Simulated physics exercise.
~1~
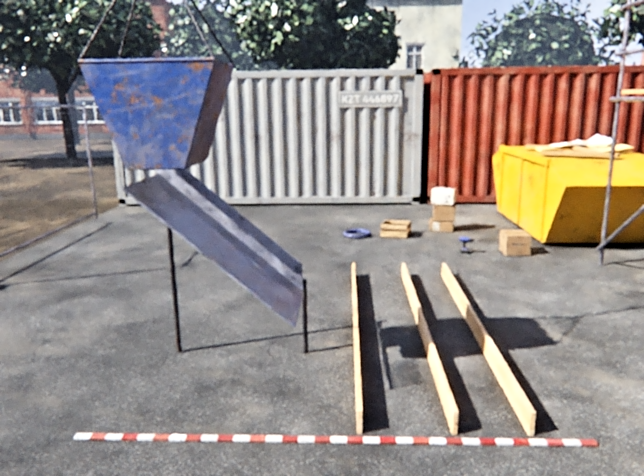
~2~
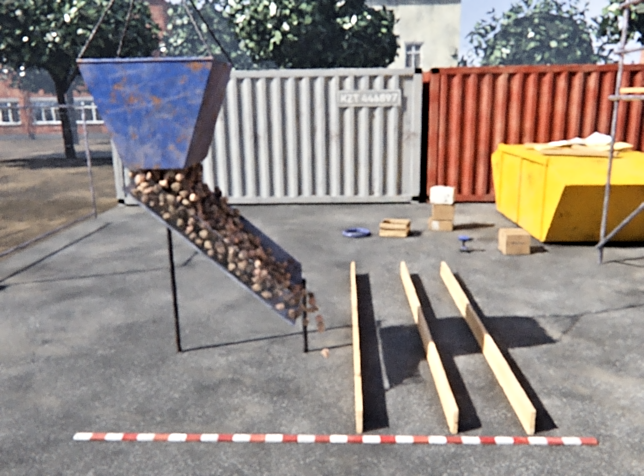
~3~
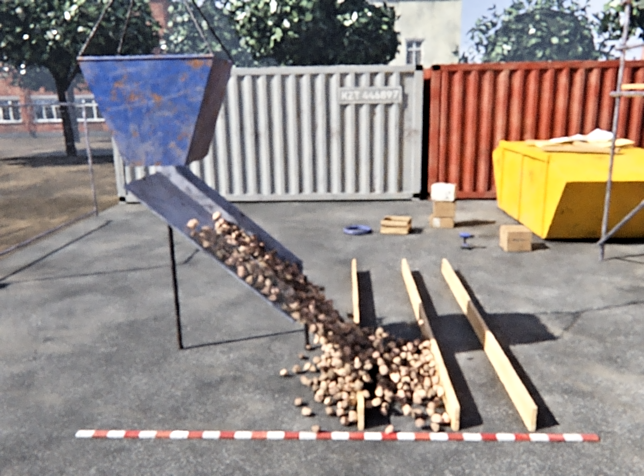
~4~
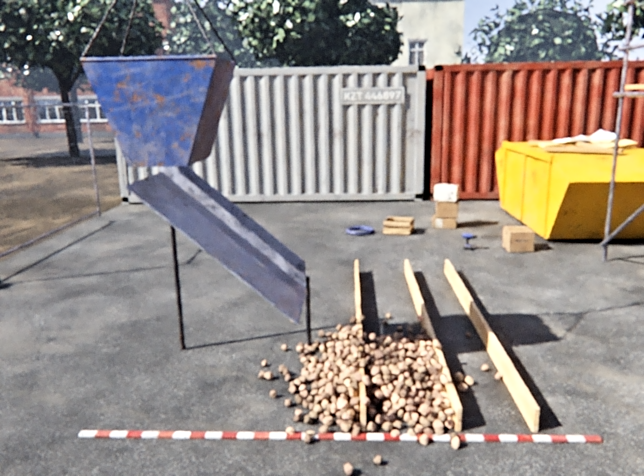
Brownish stones dropped from a blue hopper, slid down a sloping metal chute to the right and spilled onto the pavement around three upright boards, ending in a heap mostly between the left and middle boards and left of them, with very few farther right.
